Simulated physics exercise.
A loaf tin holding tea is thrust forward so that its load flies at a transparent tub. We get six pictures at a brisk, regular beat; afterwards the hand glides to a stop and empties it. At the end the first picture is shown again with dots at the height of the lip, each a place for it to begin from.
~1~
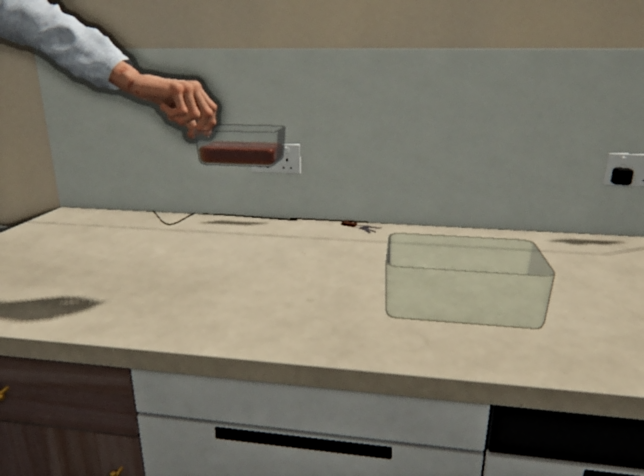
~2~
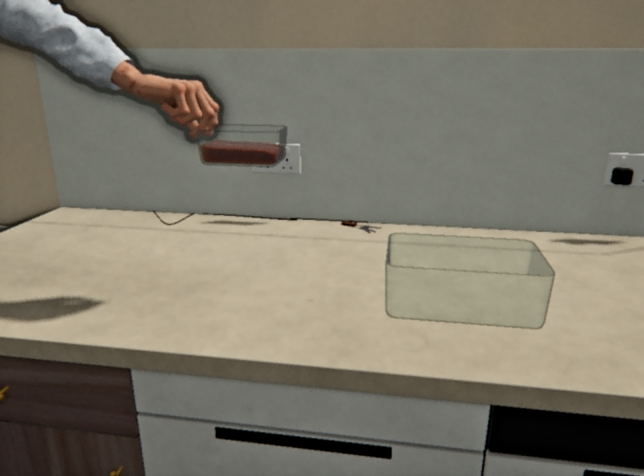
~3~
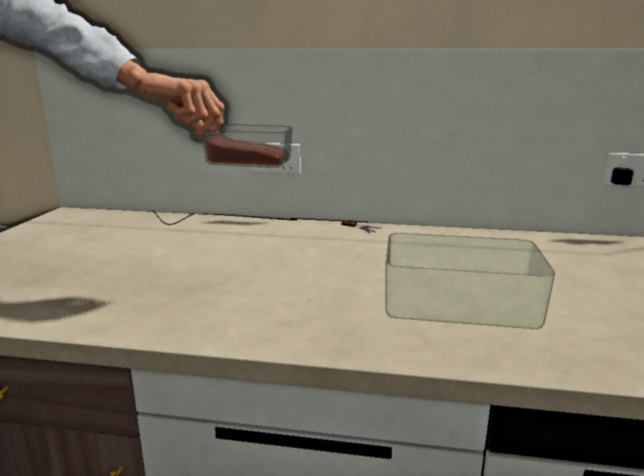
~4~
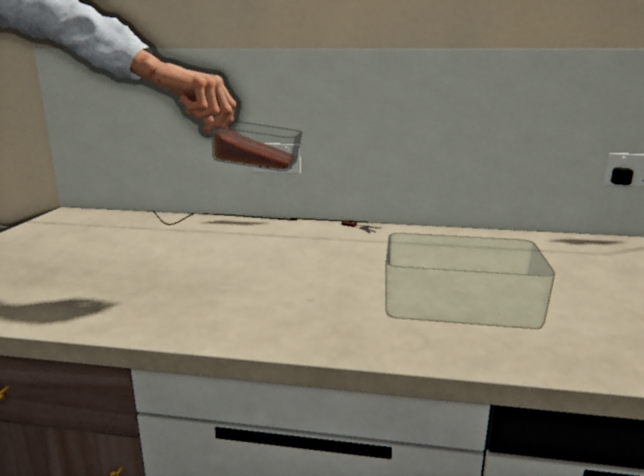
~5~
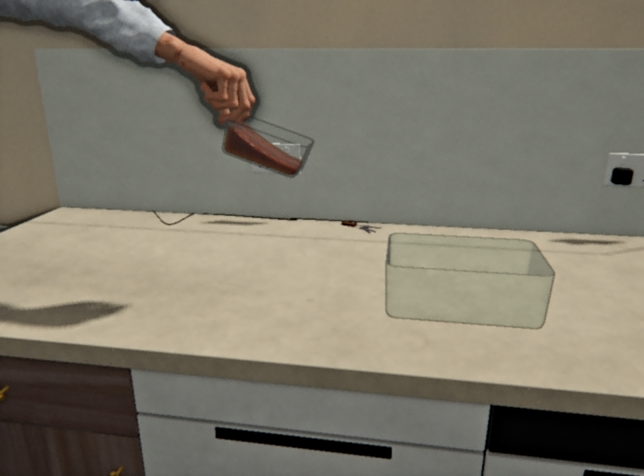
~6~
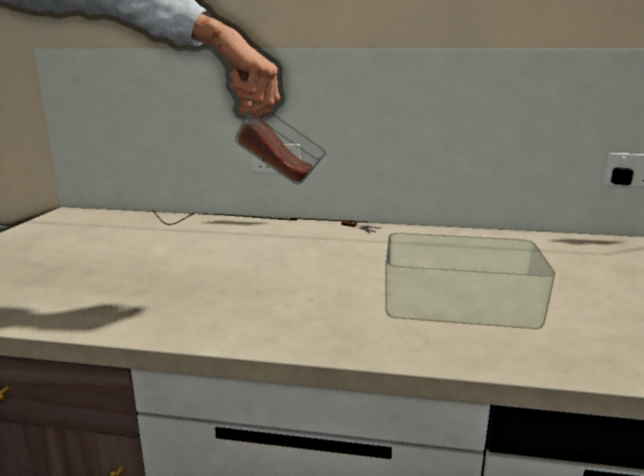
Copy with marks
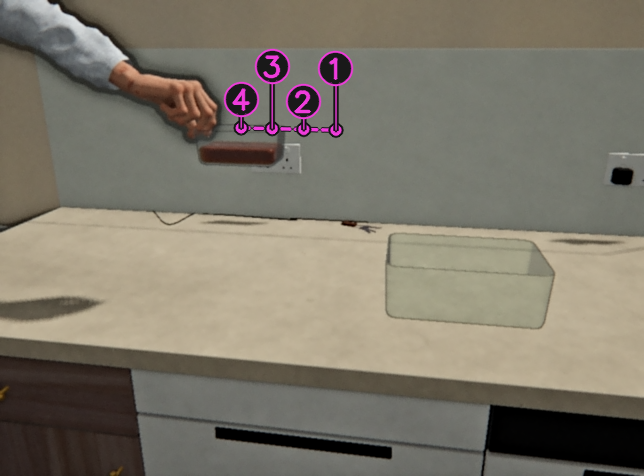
A hand in a pale blue-grey sleeve reaches in from the upper left above a beige kitchen counter, seen from the front and slightly above by a still camera. It holds a small clear container of reddish-brown liquid, while a transparent tub sits on the right before a grey splashback with sockets. The hand moves rightward, tilting the container increasingly down to the right, and the liquid shifts inside.
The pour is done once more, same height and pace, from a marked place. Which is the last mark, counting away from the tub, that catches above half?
That is spot 4.
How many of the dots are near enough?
All of the four.
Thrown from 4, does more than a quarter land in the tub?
Yes.
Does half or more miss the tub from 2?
No, not at all.
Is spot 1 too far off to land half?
No.
On the marked copy, 1 at (335, 130); 2 at (303, 129); 3 at (272, 128); 4 at (241, 127).
Choosing 1, about 95 % lands in the tub, 3 % falls short.
Choosing 2, about 79 % lands in the tub, 5 % falls short and 16 % goes beside or beyond.
Choosing 3, about 83 % lands in the tub, 7 % falls short and 10 % goes beside or beyond.
Choosing 4, about 70 % lands in the tub, 23 % falls short and 7 % goes beside or beyond.
